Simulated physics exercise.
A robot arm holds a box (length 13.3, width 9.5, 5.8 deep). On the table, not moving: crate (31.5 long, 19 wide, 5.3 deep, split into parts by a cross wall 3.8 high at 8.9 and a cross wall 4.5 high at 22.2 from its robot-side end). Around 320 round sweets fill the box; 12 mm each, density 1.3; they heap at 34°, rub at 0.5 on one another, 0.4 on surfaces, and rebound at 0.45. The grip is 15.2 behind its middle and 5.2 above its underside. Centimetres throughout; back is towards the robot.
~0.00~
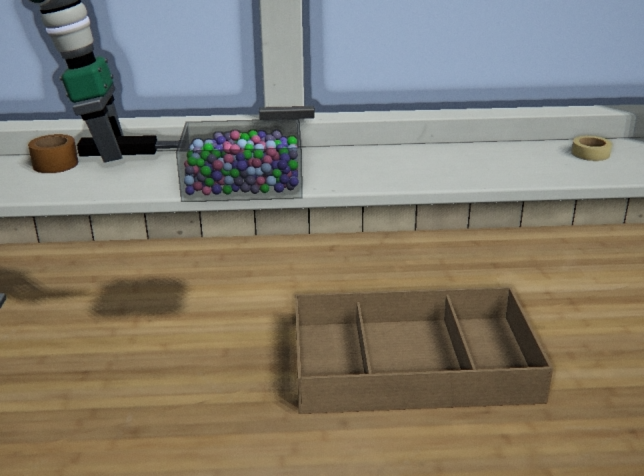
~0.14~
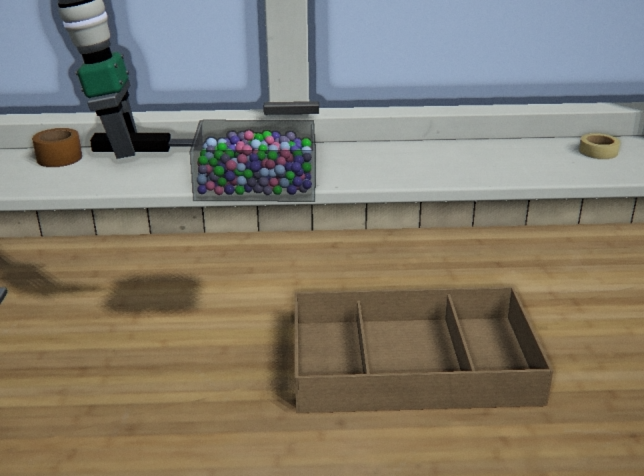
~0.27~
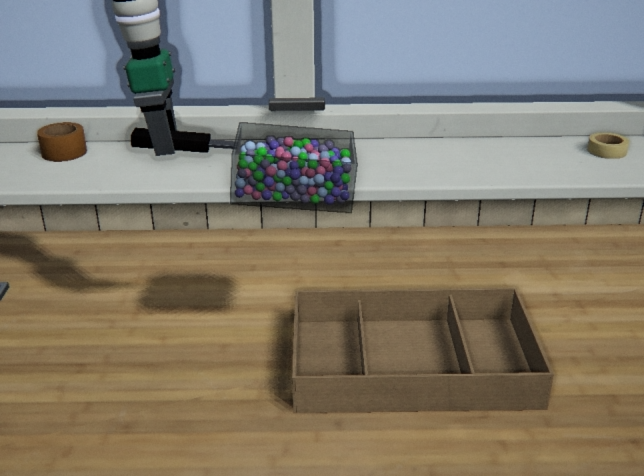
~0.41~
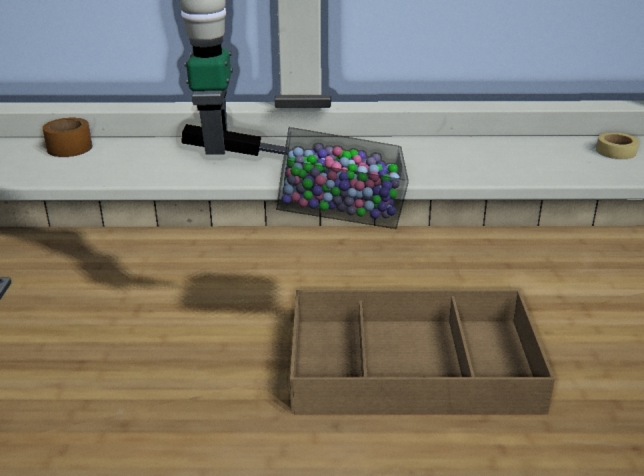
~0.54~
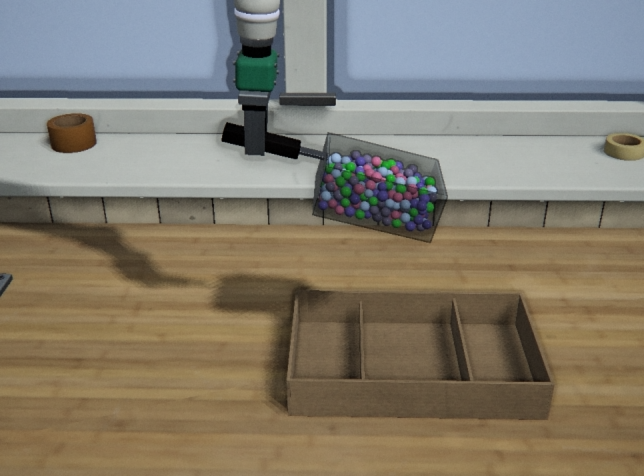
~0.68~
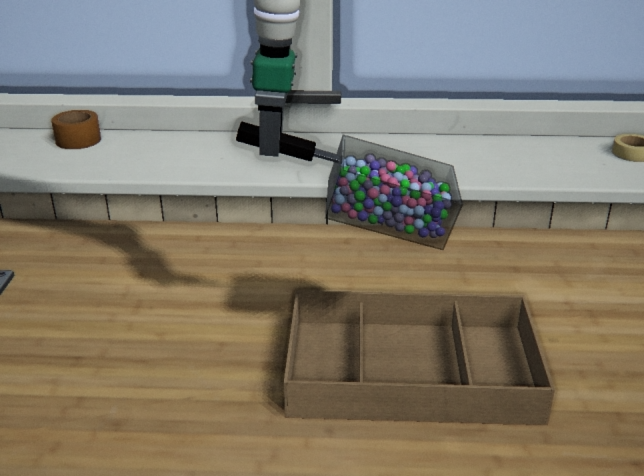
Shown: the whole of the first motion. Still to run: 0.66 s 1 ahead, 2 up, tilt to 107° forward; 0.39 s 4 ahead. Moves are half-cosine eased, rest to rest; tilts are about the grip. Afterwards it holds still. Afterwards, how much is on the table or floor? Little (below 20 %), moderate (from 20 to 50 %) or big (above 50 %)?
Answer: Moderate; from 20 to 50 % of the round sweets finish on the table or floor.
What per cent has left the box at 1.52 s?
About 55 per cent by then.
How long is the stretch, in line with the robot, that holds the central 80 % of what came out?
Roughly 14 cm.
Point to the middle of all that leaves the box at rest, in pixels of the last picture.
Around (308, 362).
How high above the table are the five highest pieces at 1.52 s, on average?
Roughly 20 cm.
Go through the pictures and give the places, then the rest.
In the first picture, box floor at (244, 180), level; upper third of the load around (242, 150), from x 190 to 295, top at y 135; 322 in the box.
In the second picture, box floor at (256, 180), tilted 2° forward; upper third of the load around (255, 151), from x 200 to 305, top at y 135.
In the third picture, box floor at (292, 187), tilted 6° forward; upper third of the load around (288, 159), from x 240 to 345, top at y 140.
In the fourth picture, box floor at (337, 197), tilted 10° forward; upper third of the load around (329, 168), from x 285 to 395, top at y 150.
In the fifth picture, box floor at (372, 206), tilted 14° forward; upper third of the load around (360, 177), from x 325 to 430, top at y 155.
In the sixth picture, box floor at (385, 210), tilted 16° forward; upper third of the load around (374, 180), from x 335 to 445, top at y 160; 322 in the box.
By 1.10 s, tilted 80° forward, highest piece 24 above the table; 320 in the box, 1 in the robot-side part, 1 in flight or on a rim.
By 1.52 s, tilted 107° forward, highest piece 21 above the table; 150 in the box, 99 on the table or floor, 49 in the robot-side part, 24 in flight or on a rim.
By 1.93 s, tilted 107° forward, highest piece 15 above the table; 183 in the robot-side part, 123 on the table or floor, 12 in the box, 4 in flight or on a rim.
By 2.98 s, tilted 107° forward, highest piece 3 above the table; 199 in the robot-side part, 123 on the table or floor.
Final count, 199 in the robot-side part, 123 on the table or floor. That is 38 % on the table or floor.
